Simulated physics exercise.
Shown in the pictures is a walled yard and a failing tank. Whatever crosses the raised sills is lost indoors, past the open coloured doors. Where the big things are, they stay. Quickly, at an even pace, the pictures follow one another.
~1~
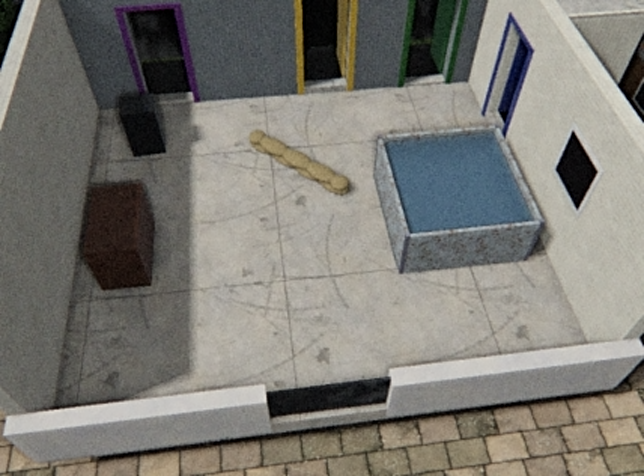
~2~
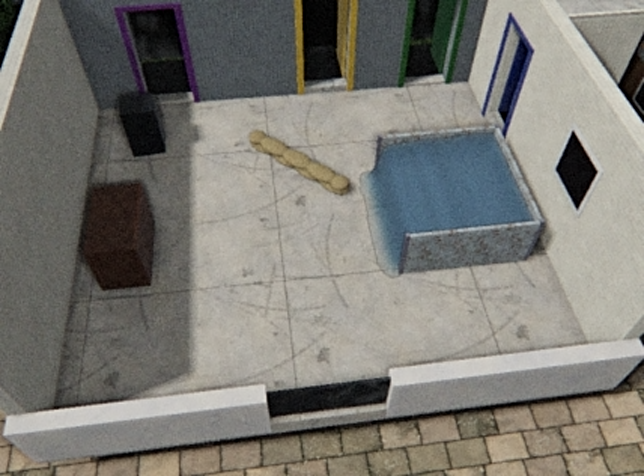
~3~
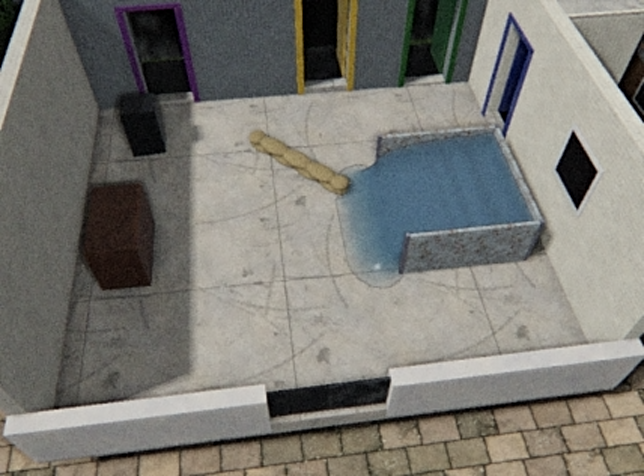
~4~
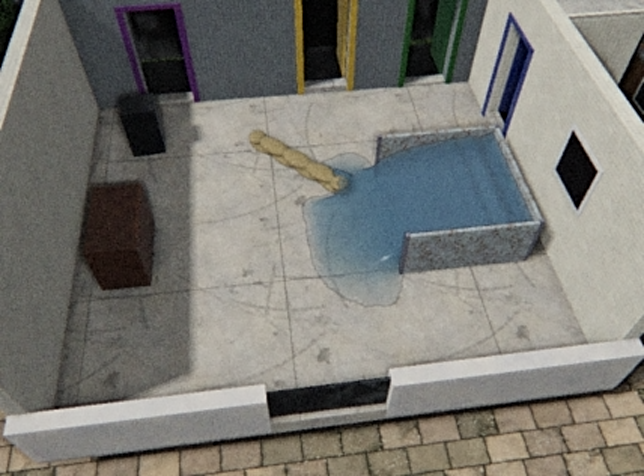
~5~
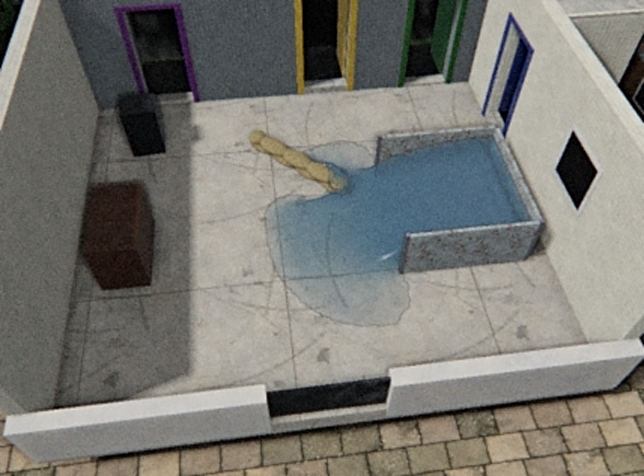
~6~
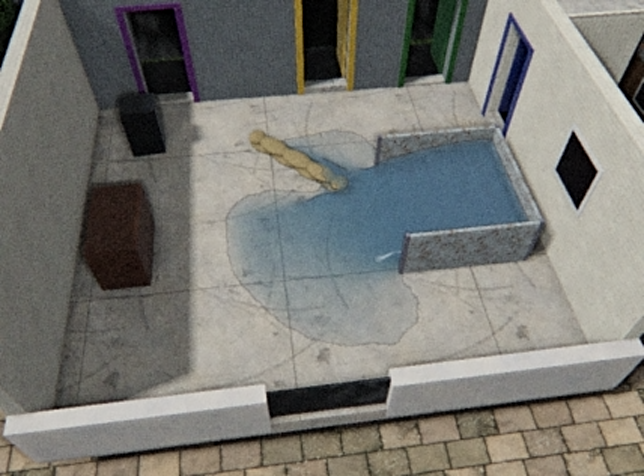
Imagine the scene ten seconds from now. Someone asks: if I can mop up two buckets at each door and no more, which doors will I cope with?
The purple door: Too much for you; the yellow door: You will cope; the green door: You will cope; the blue door: You will cope.
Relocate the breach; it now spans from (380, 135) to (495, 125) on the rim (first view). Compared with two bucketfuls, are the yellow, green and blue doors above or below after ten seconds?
Here's how it turns out: The yellow door surpasses the limit, the green door surpasses the limit, and the blue door surpasses the limit.
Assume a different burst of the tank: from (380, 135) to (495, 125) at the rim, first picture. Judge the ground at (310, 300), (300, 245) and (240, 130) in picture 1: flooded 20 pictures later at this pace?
Sequence: Spared / spared / wetted.
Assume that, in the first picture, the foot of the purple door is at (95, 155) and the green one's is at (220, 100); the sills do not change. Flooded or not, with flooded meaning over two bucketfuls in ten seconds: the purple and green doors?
Check: Purple one comes out above / green one comes out above.
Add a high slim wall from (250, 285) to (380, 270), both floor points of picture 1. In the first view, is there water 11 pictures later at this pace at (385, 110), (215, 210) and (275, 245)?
Results in sequence: Bone-dry / swamped / swamped.
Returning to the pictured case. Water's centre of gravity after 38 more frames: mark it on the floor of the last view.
(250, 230).
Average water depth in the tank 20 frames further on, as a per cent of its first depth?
About 18 per cent.
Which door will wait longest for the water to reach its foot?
I'd go with the blue one.
A moment on, water covers 45 % of the floor; the purple door not reached, the yellow door not reached, the green door not reached, the blue door not reached.
Next, water covers 65 % of the floor; the purple door wet at the sill, nothing in, the yellow door under two buckets in, the green door not reached, the blue door not reached.
Then, water covers 70 % of the floor; the purple door wet at the sill, nothing in, the yellow door under two buckets in, the green door wet at the sill, nothing in, the blue door not reached.
Later, water covers 85 % of the floor; the purple door over two buckets in, the yellow door under two buckets in, the green door wet at the sill, nothing in, the blue door wet at the sill, nothing in.
In the end, water covers 95 % of the floor; the purple door over two buckets in, the yellow door under two buckets in, the green door wet at the sill, nothing in, the blue door wet at the sill, nothing in.
